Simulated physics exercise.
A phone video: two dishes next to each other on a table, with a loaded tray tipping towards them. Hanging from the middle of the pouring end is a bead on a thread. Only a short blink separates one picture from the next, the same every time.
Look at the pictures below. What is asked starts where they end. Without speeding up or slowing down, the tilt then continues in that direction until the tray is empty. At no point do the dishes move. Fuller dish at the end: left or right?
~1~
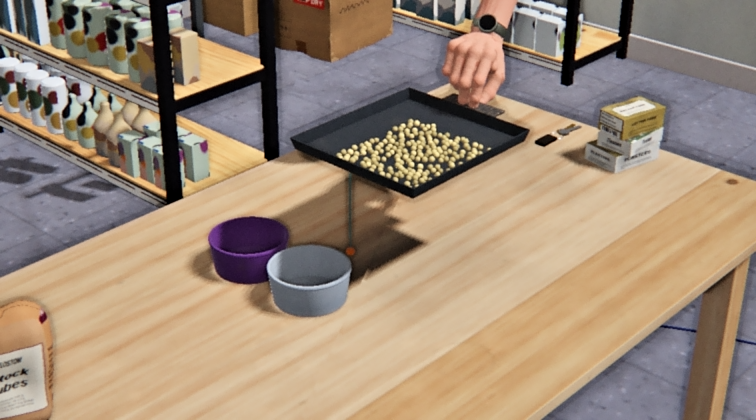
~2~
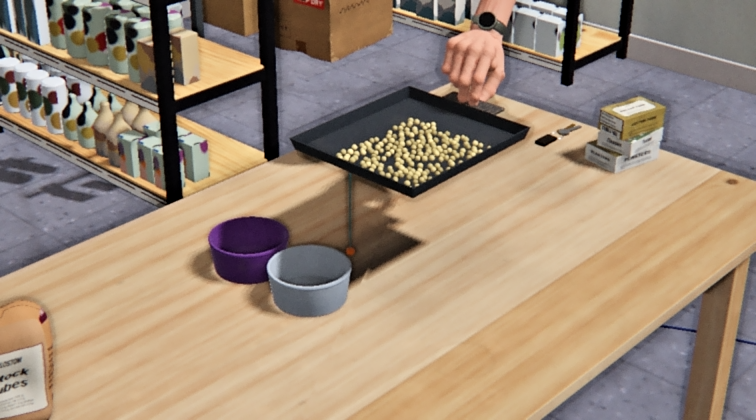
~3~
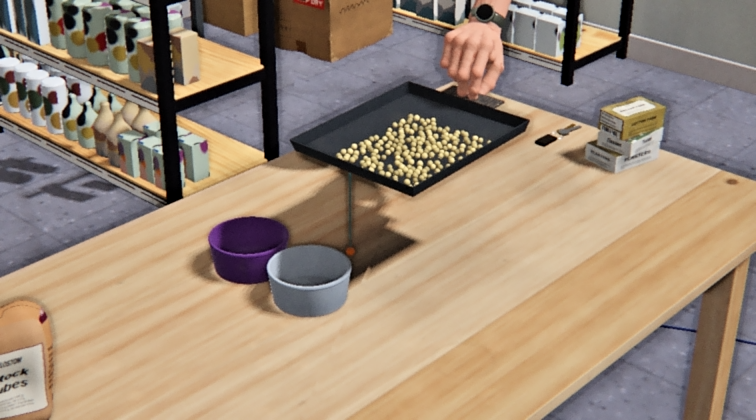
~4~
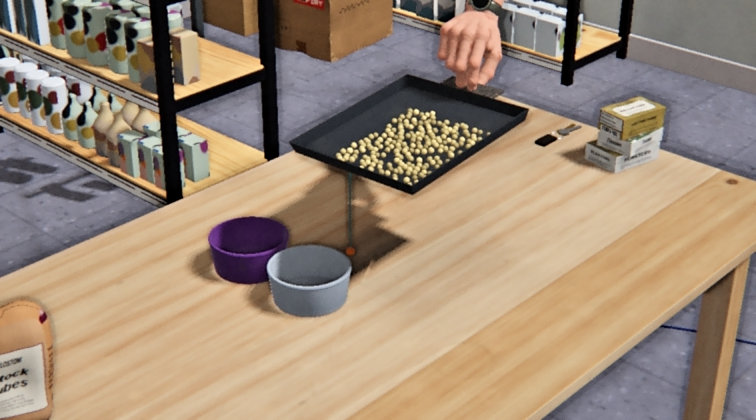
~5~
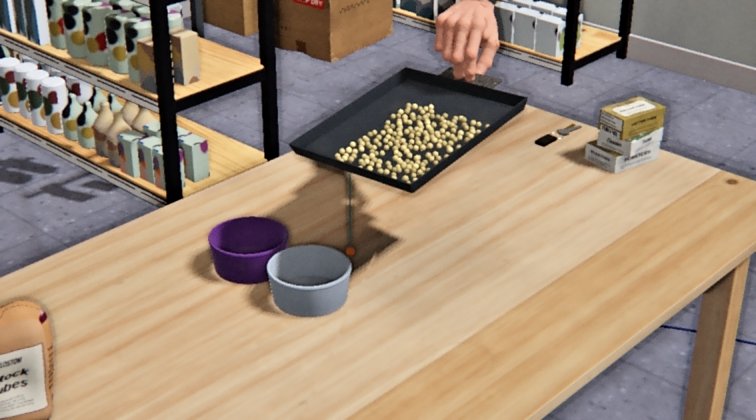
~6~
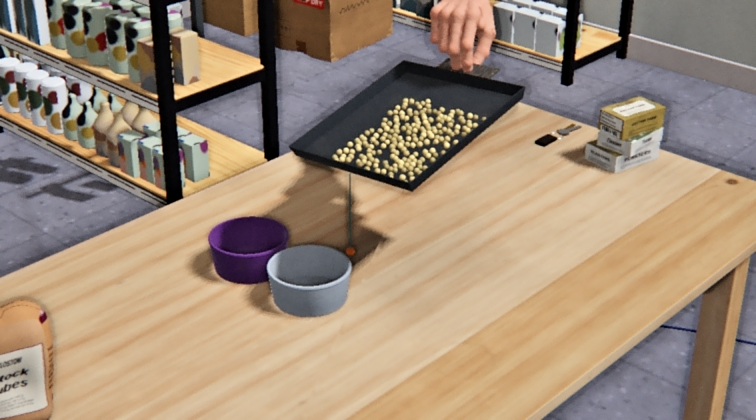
More will pour into the dish on the right side.
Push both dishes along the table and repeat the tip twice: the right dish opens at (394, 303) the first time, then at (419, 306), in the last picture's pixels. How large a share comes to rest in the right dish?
The first try yields 0% and the second yields 0%.
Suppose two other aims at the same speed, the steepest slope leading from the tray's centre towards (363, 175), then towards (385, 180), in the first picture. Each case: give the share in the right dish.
So it's 20 percent with the first slope and 0 percent with the other.
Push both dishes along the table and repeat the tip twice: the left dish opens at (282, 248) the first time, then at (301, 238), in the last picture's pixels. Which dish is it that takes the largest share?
In the first try it's the left-side dish, and in the second it's the left-side dish.
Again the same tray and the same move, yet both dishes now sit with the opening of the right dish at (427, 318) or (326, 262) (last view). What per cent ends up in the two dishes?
Result, in turn: 10 %, 80 %.
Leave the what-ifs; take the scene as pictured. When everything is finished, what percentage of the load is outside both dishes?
Something near 40 in every hundred.
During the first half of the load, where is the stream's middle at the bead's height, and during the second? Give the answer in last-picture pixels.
Initially about (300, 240); subsequently about (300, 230).
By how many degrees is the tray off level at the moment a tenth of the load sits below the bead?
The angle is around 85°.
Just after the last frame, tray tipped steeply; almost all on the tray; just a few in the right dish; just a few in the left dish; just a few in the air.
A moment on, tray tipped right over; about a tenth on the tray; roughly half in the right dish; about a tenth in the left dish; roughly a quarter outside both; roughly a quarter in the air.
Further on, tray tipped past a quarter turn; roughly half in the right dish; about a tenth in the left dish; roughly half outside both.
When it is over, tray tipped past a quarter turn; roughly half in the right dish; about a tenth in the left dish; roughly half outside both.
